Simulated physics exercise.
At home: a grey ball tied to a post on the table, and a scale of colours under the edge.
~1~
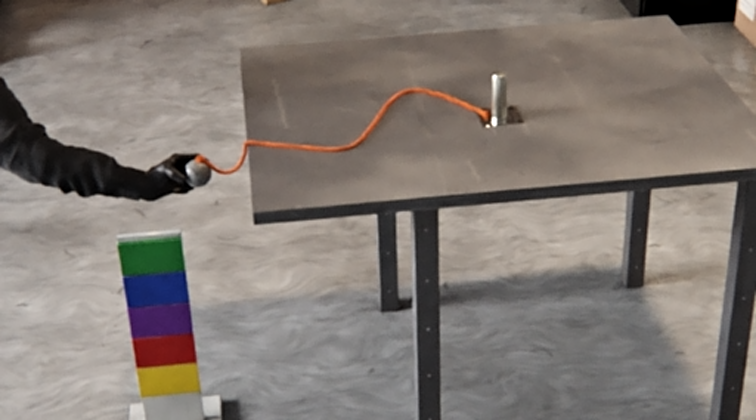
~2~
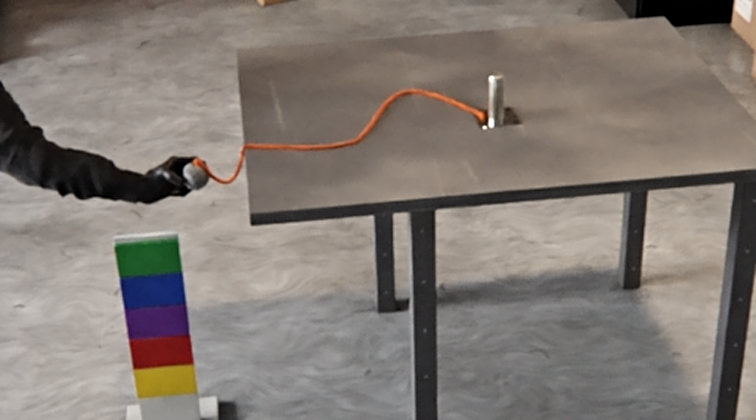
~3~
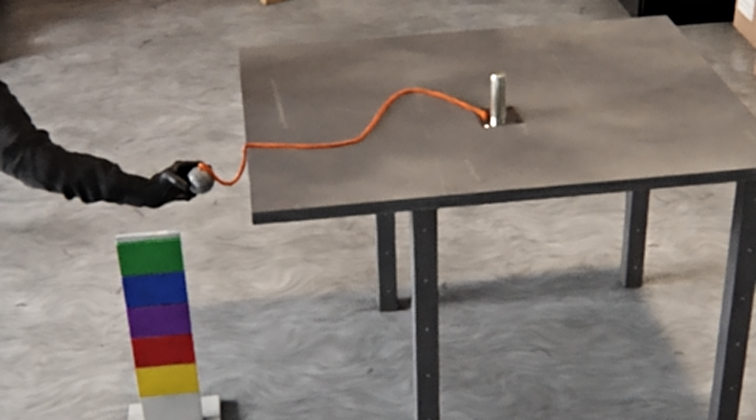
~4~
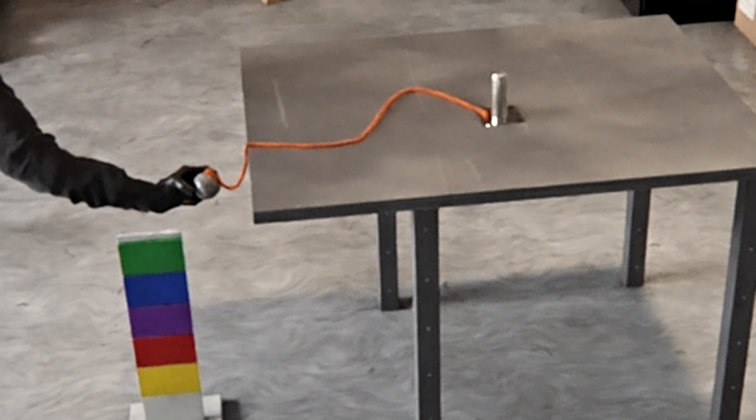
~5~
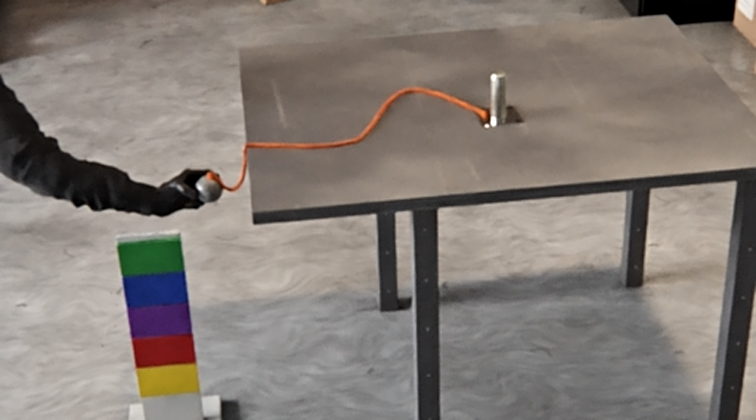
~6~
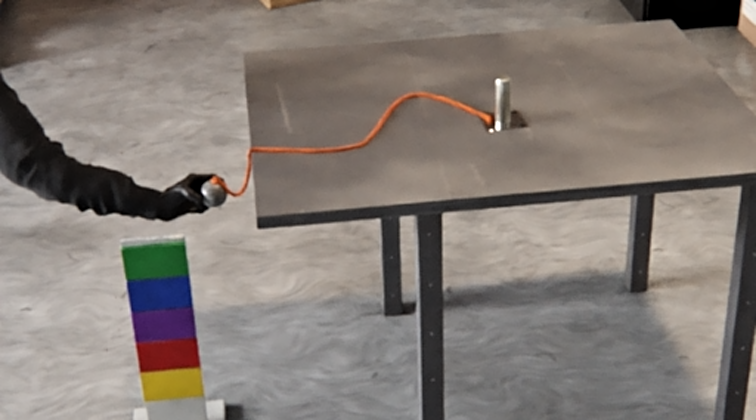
Gloved hand holding a grey ball on an orange cord shifting slightly right and down beside a table, above a coloured scale.
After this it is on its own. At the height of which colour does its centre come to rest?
Its centre hangs level with the purple band.
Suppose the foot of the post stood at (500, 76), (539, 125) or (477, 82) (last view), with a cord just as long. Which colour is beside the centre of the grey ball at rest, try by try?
In that order: Blue; blue; purple.
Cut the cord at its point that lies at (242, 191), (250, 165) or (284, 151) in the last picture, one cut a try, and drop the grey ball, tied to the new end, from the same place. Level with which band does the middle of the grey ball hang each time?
It would be blue; green; above them all.
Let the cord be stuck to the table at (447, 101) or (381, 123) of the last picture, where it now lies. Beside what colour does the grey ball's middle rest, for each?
One after the other, blue; green.
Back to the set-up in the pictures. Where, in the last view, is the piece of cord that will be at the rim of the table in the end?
The one at (353, 147).
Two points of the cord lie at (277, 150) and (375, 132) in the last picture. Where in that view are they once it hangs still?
Near (256, 205) and (291, 133).
A little later, ball near (235, 309); level with purple.
Next, ball near (284, 296); level with purple.
Later still, ball near (255, 309); level with purple.
When it is over, ball near (264, 306); level with purple. Its middle rests at the purple band.
